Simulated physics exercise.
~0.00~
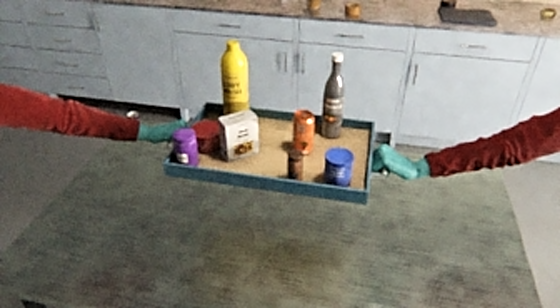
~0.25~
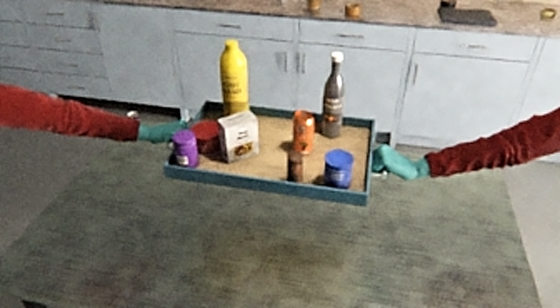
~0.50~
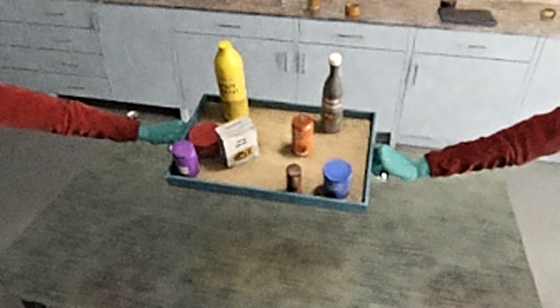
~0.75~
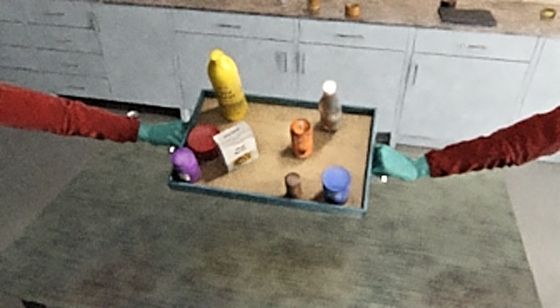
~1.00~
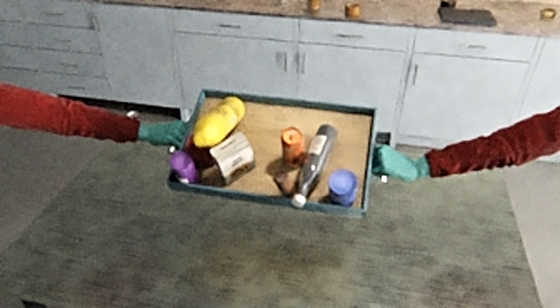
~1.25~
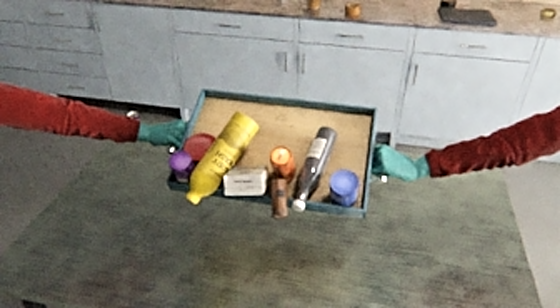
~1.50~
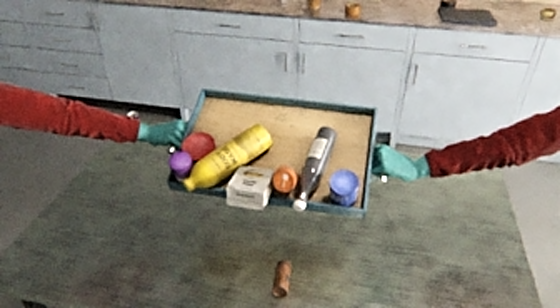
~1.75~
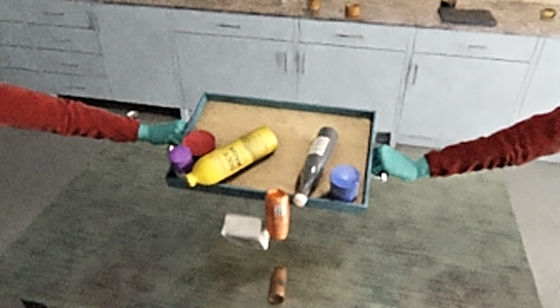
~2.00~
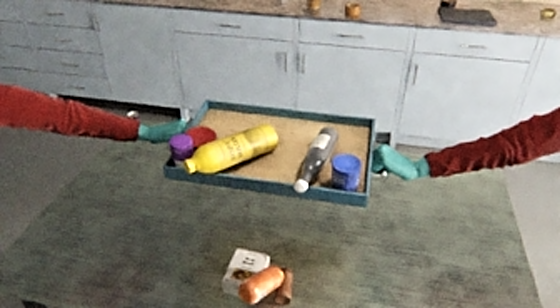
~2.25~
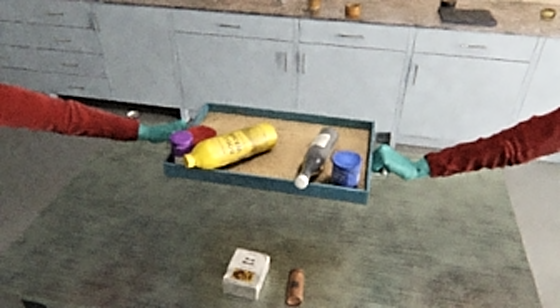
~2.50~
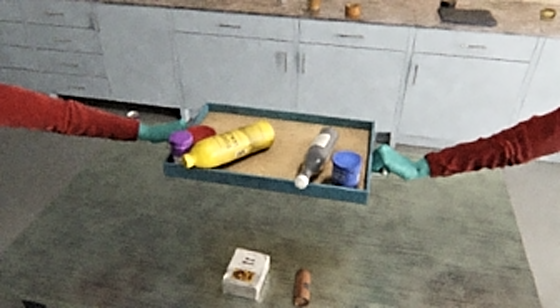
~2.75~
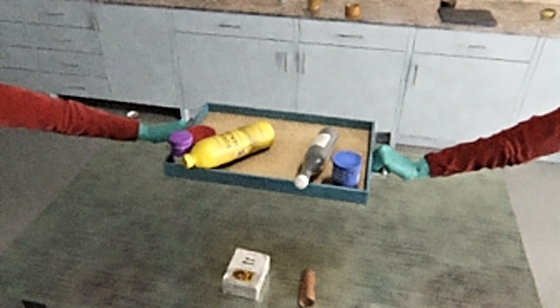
In a kitchen, two gloved hands tipped a loaded tray toward the viewer, toppling the yellow and grey bottles and sending a brown shaker, an orange can and a white packet over the near edge, then levelled it with both bottles lying on it.
